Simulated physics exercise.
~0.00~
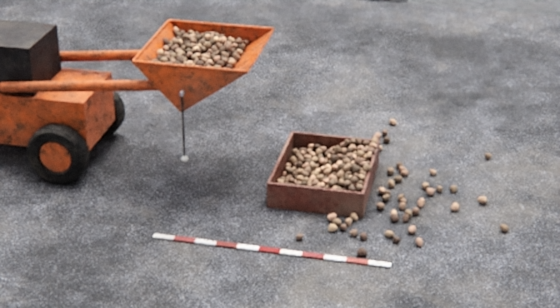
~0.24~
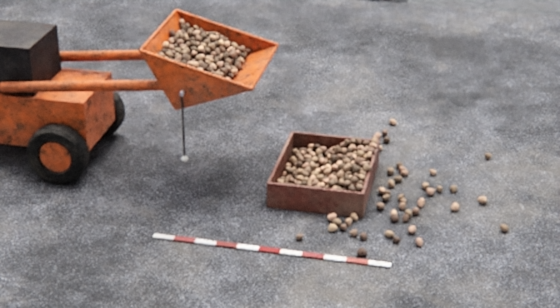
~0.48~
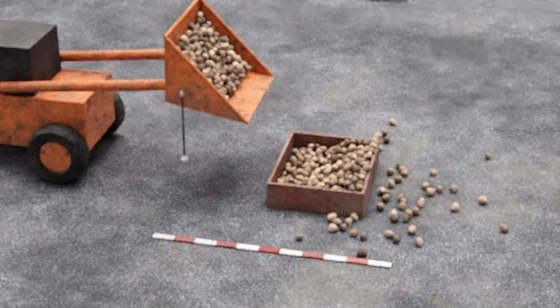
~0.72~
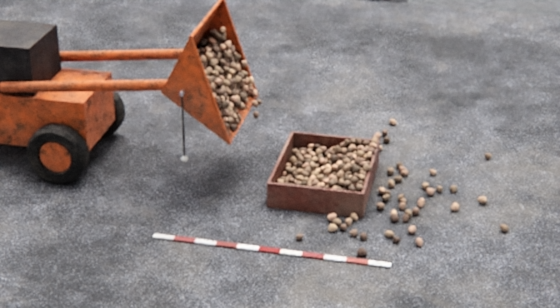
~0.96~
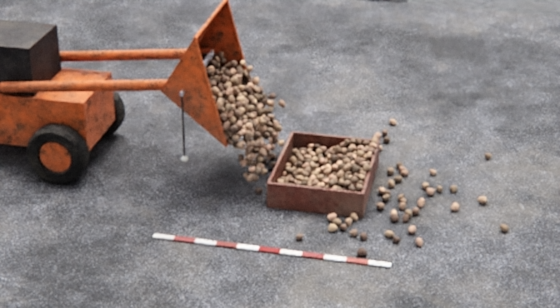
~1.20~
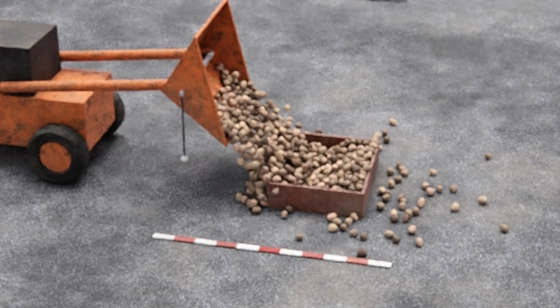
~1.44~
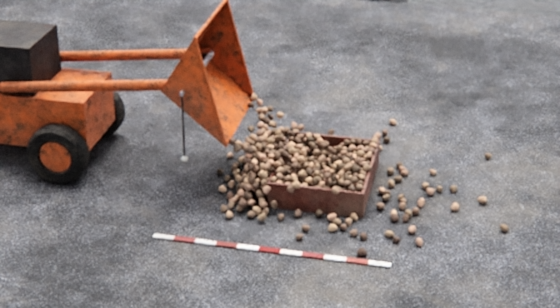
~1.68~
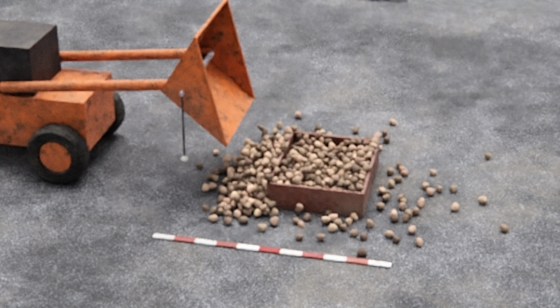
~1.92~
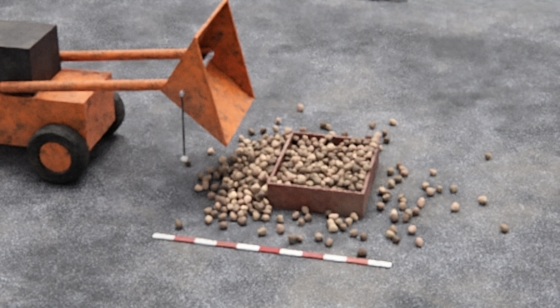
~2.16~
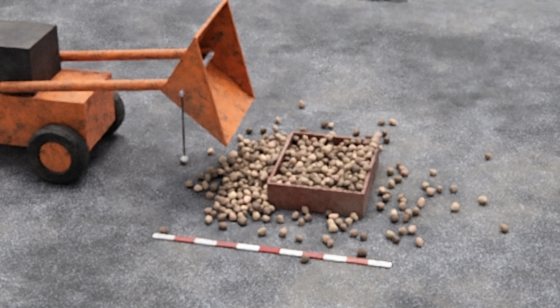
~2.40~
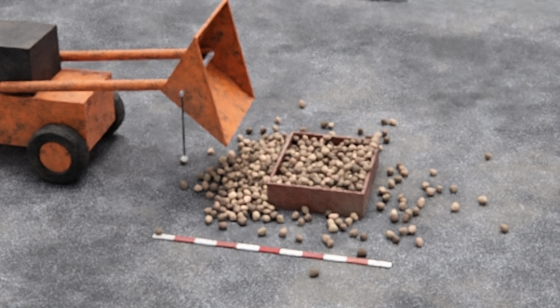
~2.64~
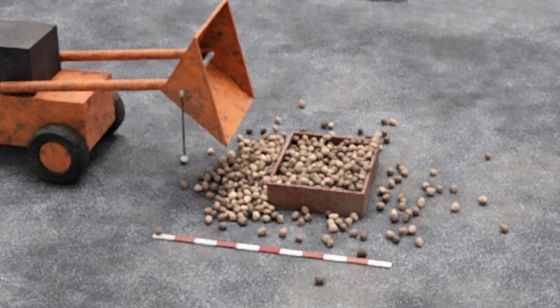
An orange loader with a raised bucket of small brown stones tipped it forward toward an already filled reddish box, and the stones poured out, many heaping on the ground to the left of the box while a few rolled past the striped staff.
